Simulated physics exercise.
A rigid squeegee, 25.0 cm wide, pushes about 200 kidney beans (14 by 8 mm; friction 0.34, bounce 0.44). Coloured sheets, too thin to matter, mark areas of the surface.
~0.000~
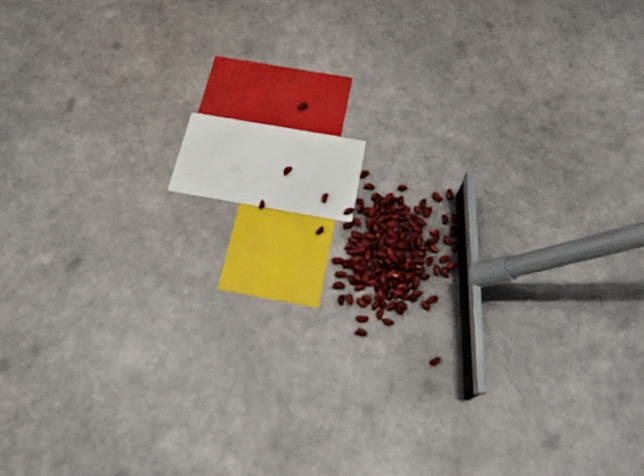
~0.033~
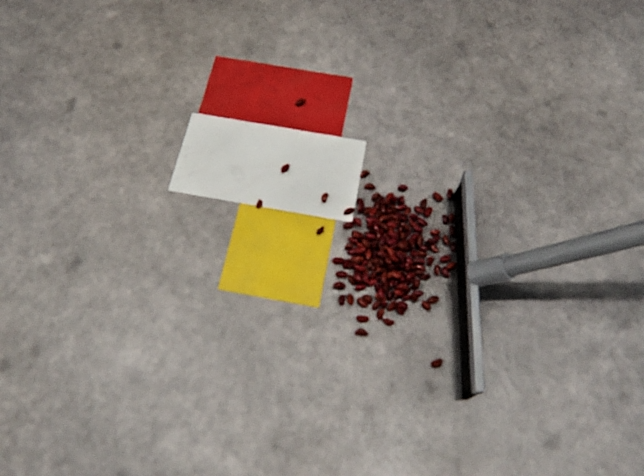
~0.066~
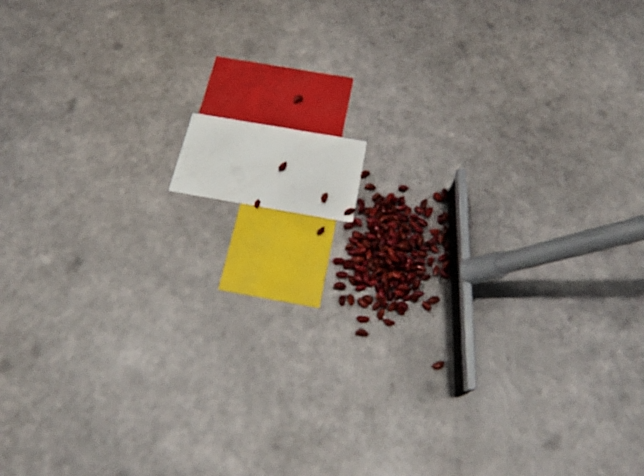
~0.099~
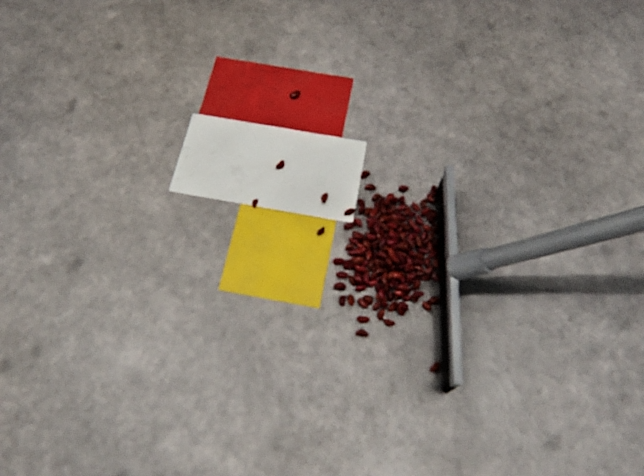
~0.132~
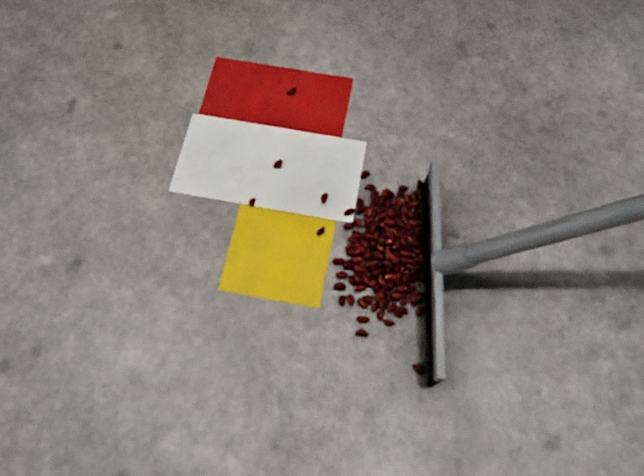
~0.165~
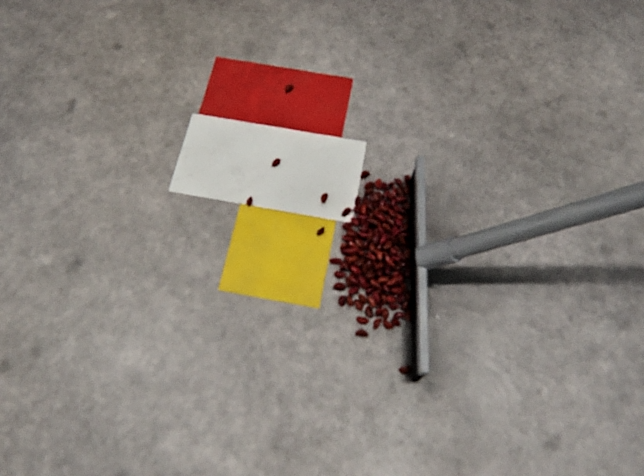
On a grey concrete floor, a squeegee moving left into a pile of dark red beans, bunching them beside coloured sheets.
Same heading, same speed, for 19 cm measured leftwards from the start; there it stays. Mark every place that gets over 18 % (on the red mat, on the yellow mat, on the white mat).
On the red mat: Under; on the yellow mat: Over; on the white mat: Over.
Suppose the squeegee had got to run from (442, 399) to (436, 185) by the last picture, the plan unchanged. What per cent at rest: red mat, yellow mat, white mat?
Red mat 0, yellow mat 45, white mat 15.
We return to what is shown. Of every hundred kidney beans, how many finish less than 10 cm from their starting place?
Some 0 per cent.
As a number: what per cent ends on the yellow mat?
Roughly 45 per cent.
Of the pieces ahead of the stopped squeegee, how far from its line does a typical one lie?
Some 5 cm.
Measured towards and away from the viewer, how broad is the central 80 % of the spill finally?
About 18 cm.
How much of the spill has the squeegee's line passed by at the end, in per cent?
About 0 per cent.
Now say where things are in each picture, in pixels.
In the first frame, squeegee from (479, 390) to (468, 179); moved 0.0 cm; 0 pieces shifted; middle of the spill at (391, 242); yellow mat at (278, 254); white mat at (269, 166); red mat at (276, 95).
In the second frame, squeegee from (477, 389) to (466, 178); moved 0.3 cm; 3 pieces shifted; middle of the spill at (392, 242).
In the third frame, squeegee from (469, 387) to (460, 176); moved 1.2 cm; 11 pieces shifted; middle of the spill at (392, 242).
In the fourth frame, squeegee from (456, 382) to (448, 173); moved 2.6 cm; 25 pieces shifted; middle of the spill at (392, 243).
In the fifth frame, squeegee from (439, 376) to (433, 168); moved 4.3 cm; 122 pieces shifted; middle of the spill at (382, 240).
In the sixth frame, squeegee from (423, 371) to (419, 164); moved 6.1 cm; 181 pieces shifted; middle of the spill at (376, 239); yellow mat at (278, 254); white mat at (270, 166); red mat at (277, 96). Its speed is about 0.53 m/s, heading 9 degrees away from the viewer.
After 0.34 s, squeegee 15 cm from its start, spill 20 cm wide; yellow mat 50 %, white mat 35 %, off the mats 15 %.
After 0.51 s, squeegee 19 cm from its start, spill 22 cm wide; yellow mat 50 %, white mat 35 %, off the mats 15 %.
Then, at 0.66 s, squeegee 19 cm from its start, spill 22 cm wide; yellow mat 45 %, white mat 35 %, off the mats 20 %.
At rest (2.2 s), yellow mat 45 %, white mat 30 %, red mat 0 %, off the mats 20 %.
